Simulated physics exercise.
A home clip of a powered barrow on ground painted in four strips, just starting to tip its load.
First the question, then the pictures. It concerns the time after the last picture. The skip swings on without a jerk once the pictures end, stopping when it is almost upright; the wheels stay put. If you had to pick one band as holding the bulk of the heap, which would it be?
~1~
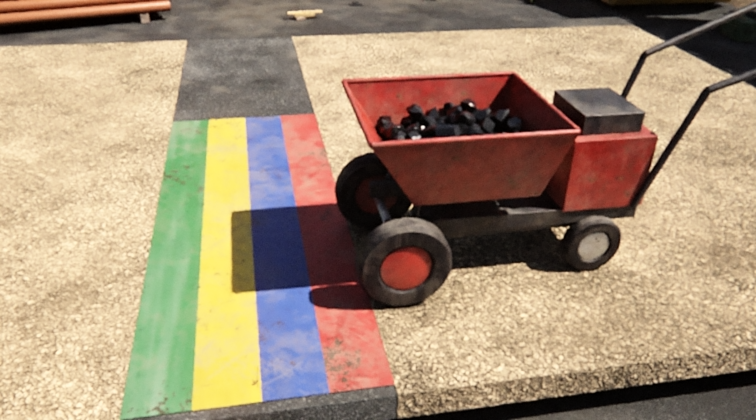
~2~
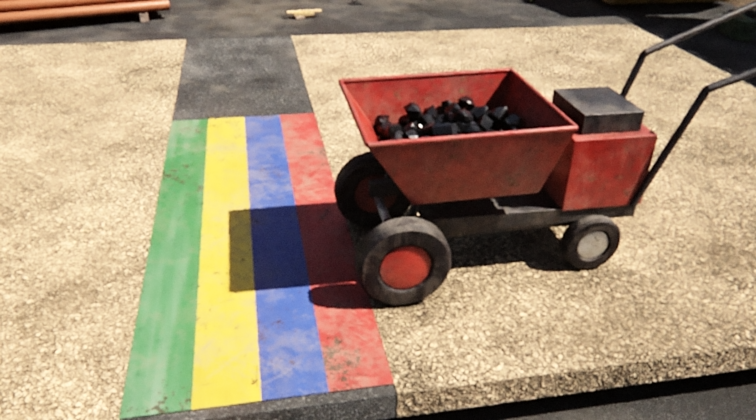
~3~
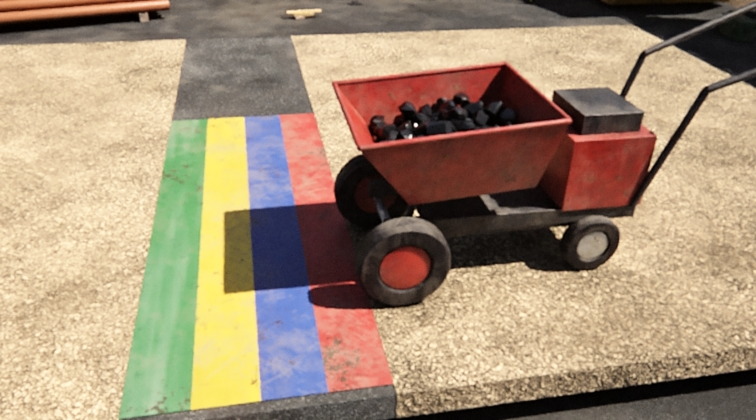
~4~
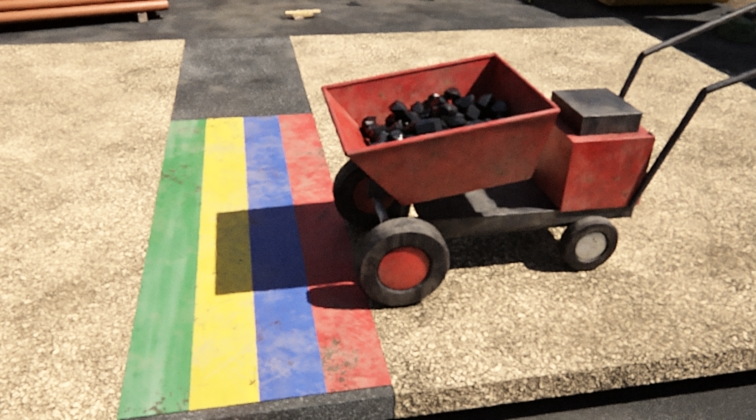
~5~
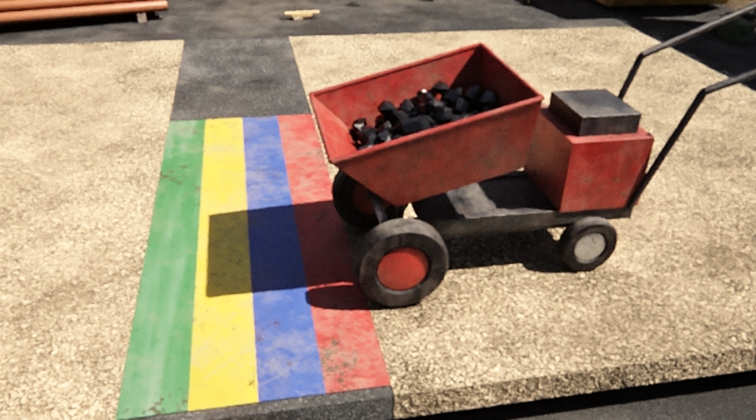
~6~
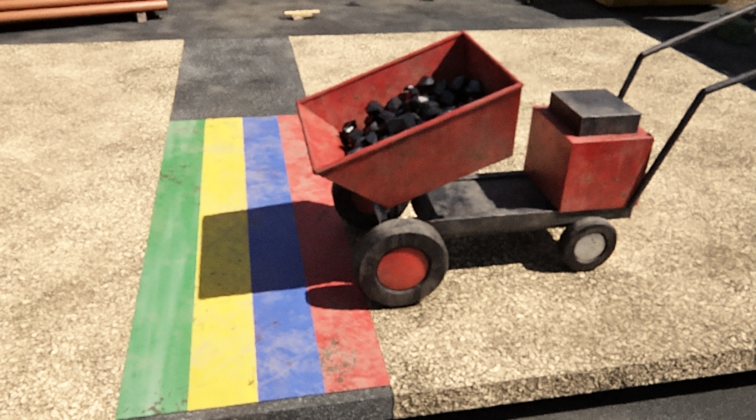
I would pick yellow.
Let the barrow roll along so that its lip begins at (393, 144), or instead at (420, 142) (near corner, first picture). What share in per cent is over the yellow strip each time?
Around 40 % the first time and around 30 % the second.
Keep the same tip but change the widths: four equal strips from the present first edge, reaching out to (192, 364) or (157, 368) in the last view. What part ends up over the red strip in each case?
0 % and 0 %.
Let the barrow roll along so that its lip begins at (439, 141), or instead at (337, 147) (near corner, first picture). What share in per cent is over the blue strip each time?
Trial 1 around 40 %, trial 2 around 0 %.
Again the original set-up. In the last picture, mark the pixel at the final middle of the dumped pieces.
(216, 268).
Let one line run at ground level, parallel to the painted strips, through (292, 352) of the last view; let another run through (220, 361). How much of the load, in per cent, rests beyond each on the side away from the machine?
Roughly 80 and 50 percent.
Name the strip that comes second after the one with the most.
Rank two: Green.
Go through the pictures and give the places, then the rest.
The first frame shows lip of the skip at (371, 145), level; top of the load at (455, 131), lumps of coal; red strip at (351, 340); blue strip at (290, 347); yellow strip at (227, 355); green strip at (162, 362).
The second frame shows lip of the skip at (368, 145), tipped barely; top of the load at (453, 129).
The third frame shows lip of the skip at (360, 148), tipped barely; top of the load at (468, 128).
The fourth frame shows lip of the skip at (347, 154), tipped a little; top of the load at (456, 121).
The fifth frame shows lip of the skip at (332, 162), tipped clearly; top of the load at (467, 121).
The sixth frame shows lip of the skip at (316, 172), tipped clearly; top of the load at (454, 114); red strip at (347, 340); blue strip at (286, 347); yellow strip at (223, 355); green strip at (158, 362).
Soon, skip tipped steeply; all in the skip.
A while on, skip tipped right over; nearly all in the skip; a stray few over the blue strip; a small part over the yellow strip.
Towards the end, skip tipped right over; about a third in the skip; a stray few over the blue strip; about a third over the yellow strip; about a quarter over the green strip; a small part off the paint.
Finally, skip tipped right over; about a quarter in the skip; none over the red strip; a small part over the blue strip; about half over the yellow strip; about a quarter over the green strip; a small part off the paint.
